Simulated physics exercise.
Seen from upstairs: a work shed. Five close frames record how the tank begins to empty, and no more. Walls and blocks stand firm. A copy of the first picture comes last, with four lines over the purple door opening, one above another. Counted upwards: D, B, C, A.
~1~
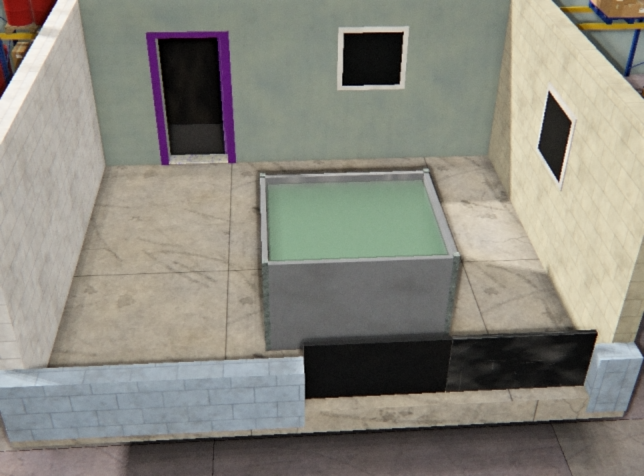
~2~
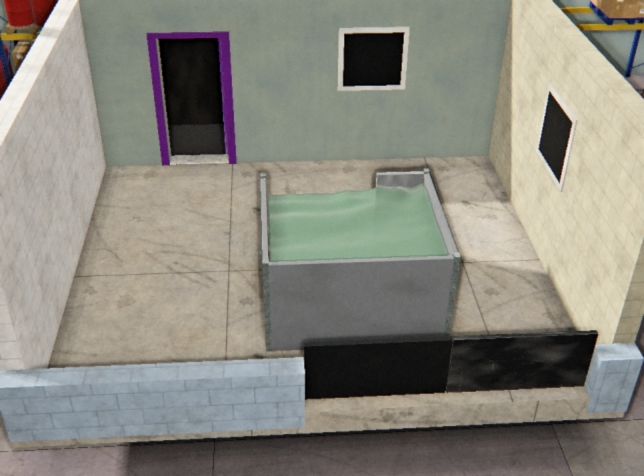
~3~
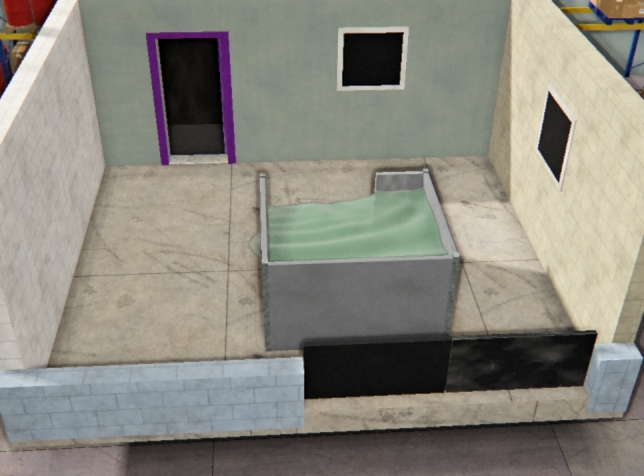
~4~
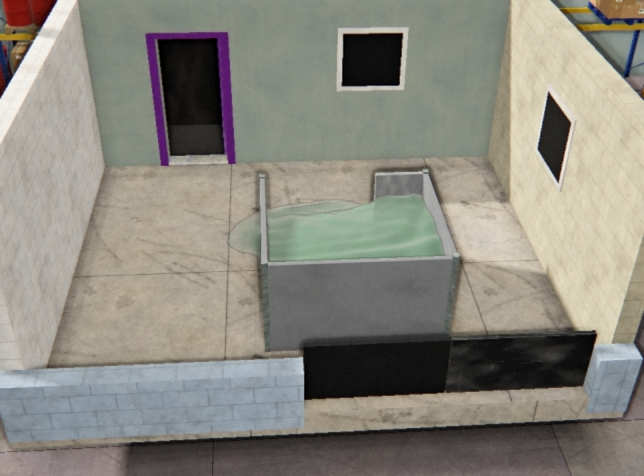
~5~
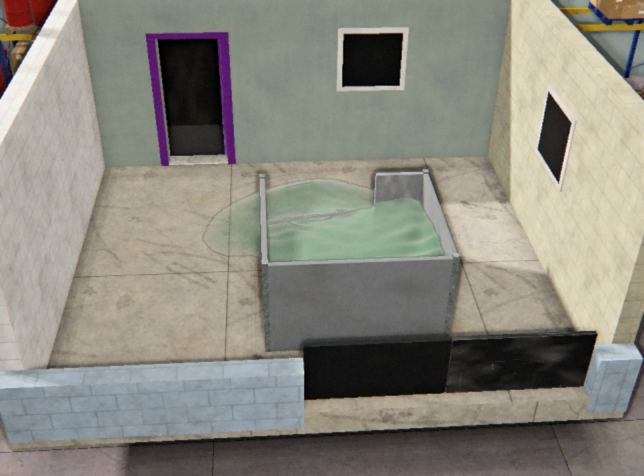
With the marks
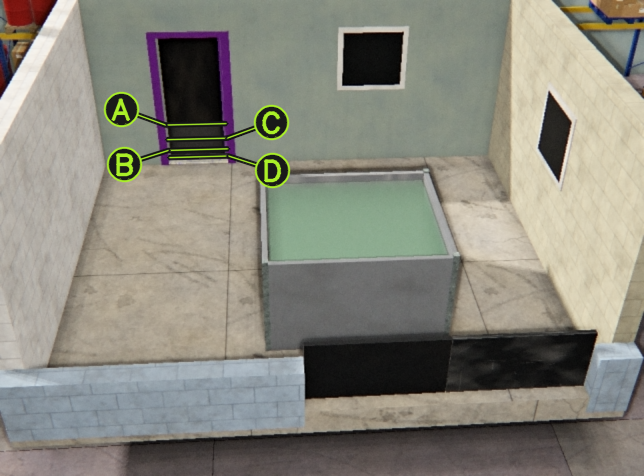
A square grey tank of pale green water stands on the stained concrete floor of a work shed, seen from above by a still camera. A purple-framed doorway and a white-framed window are in the green back wall, with pale walls either side and black panels in front. The tank's back side opens, the water ripples and sinks, and a thin sheet spreads behind and leftward across the floor.
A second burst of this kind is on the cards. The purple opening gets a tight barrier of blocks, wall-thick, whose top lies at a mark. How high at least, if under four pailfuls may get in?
C is the one.
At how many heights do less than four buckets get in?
Two of them.
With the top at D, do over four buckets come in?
Yes, that goes wrong.
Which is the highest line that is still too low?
The answer is B.
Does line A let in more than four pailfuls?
No, not at all.
On the marked copy, A at (196, 124); B at (198, 149); C at (197, 138); D at (198, 156); from the bottom up D, B, C, A.
For line A, nothing gets over.
For line B, about 9 bucketfuls get in.
For line C, a splash gets over, under a bucket.
For line D, dozens of bucketfuls pour in.
